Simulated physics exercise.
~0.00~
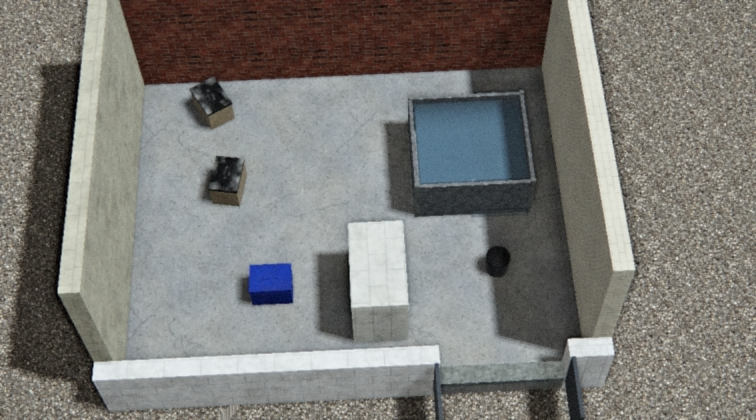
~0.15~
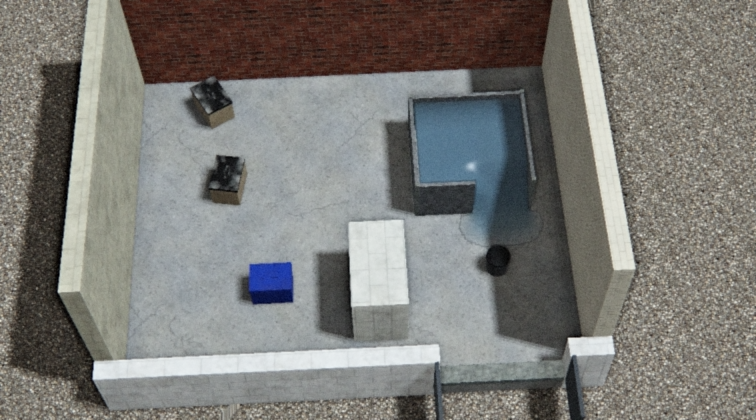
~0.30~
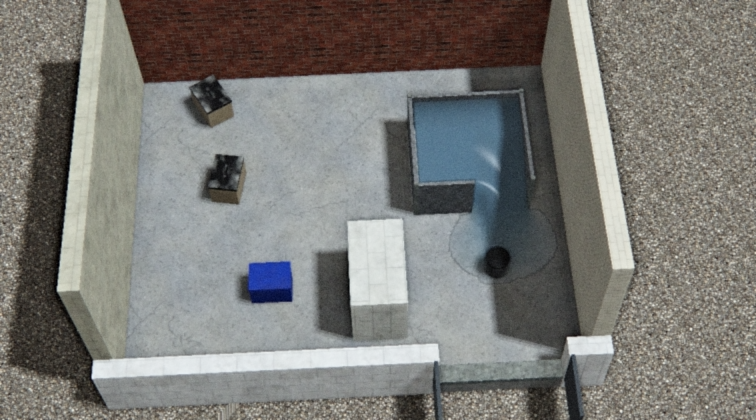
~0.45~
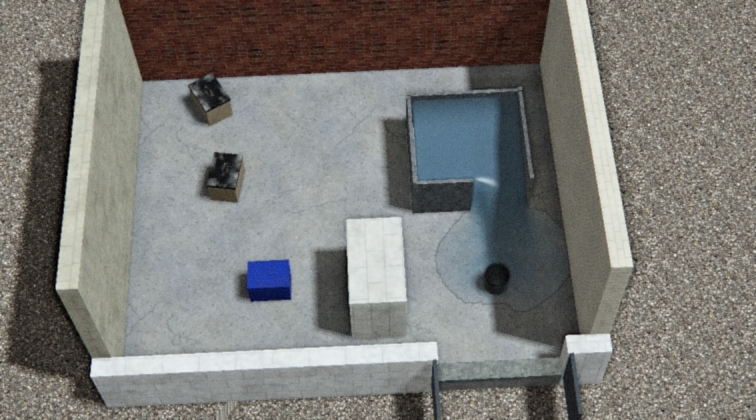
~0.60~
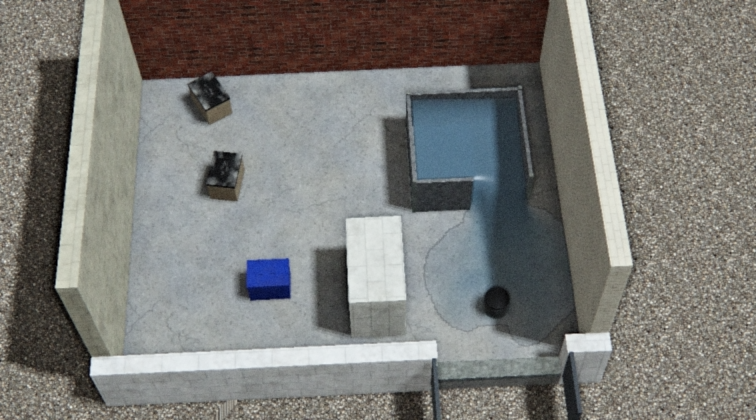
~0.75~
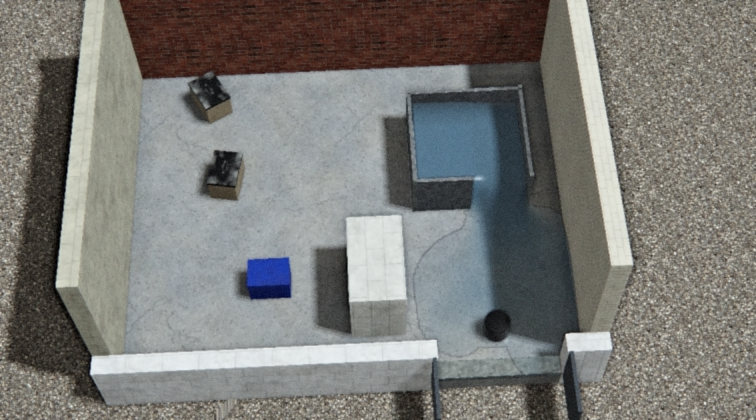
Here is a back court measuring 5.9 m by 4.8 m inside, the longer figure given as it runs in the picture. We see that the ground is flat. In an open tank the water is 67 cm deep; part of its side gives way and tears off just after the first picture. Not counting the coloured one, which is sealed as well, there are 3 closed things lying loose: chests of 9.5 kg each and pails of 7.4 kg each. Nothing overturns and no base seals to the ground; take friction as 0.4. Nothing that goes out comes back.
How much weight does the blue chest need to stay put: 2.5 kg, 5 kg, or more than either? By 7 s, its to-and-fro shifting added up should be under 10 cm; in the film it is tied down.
It's going to be fine with the lighter option.
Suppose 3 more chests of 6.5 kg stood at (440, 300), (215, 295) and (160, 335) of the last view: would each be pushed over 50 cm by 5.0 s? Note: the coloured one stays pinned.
One after another they come out beyond the mark, within the mark, within the mark.
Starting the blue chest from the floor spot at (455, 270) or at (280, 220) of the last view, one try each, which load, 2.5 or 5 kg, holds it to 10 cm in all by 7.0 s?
First spot: No mass works; second spot: Light mass works.
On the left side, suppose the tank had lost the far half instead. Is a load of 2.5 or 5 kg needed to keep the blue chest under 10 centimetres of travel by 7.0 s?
That way round, neither mass holds.
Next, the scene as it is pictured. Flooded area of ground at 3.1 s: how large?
Some 10.0 m2 of it.
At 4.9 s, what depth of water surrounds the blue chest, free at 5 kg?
Depth: Approx. 1 cm.
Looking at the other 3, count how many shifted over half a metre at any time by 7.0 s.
Answer: 1.
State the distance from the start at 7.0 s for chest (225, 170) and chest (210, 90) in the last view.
0 cm and 0 cm.
After 1.4 s the blue chest would be 0 cm from its start with 2.5 kg and 0 cm from its start with 5 kg; 0 cm of water round it then.
After 3.1 s the blue chest would be 0 cm from its start with 2.5 kg and 0 cm from its start with 5 kg; 1 cm of water round it then.
After 4.9 s the blue chest would be 0 cm from its start with 2.5 kg and 0 cm from its start with 5 kg; 1 cm of water round it then.
After 7.0 s the blue chest would be 0 cm from its start with 2.5 kg and 0 cm from its start with 5 kg; 1 cm of water round it then.
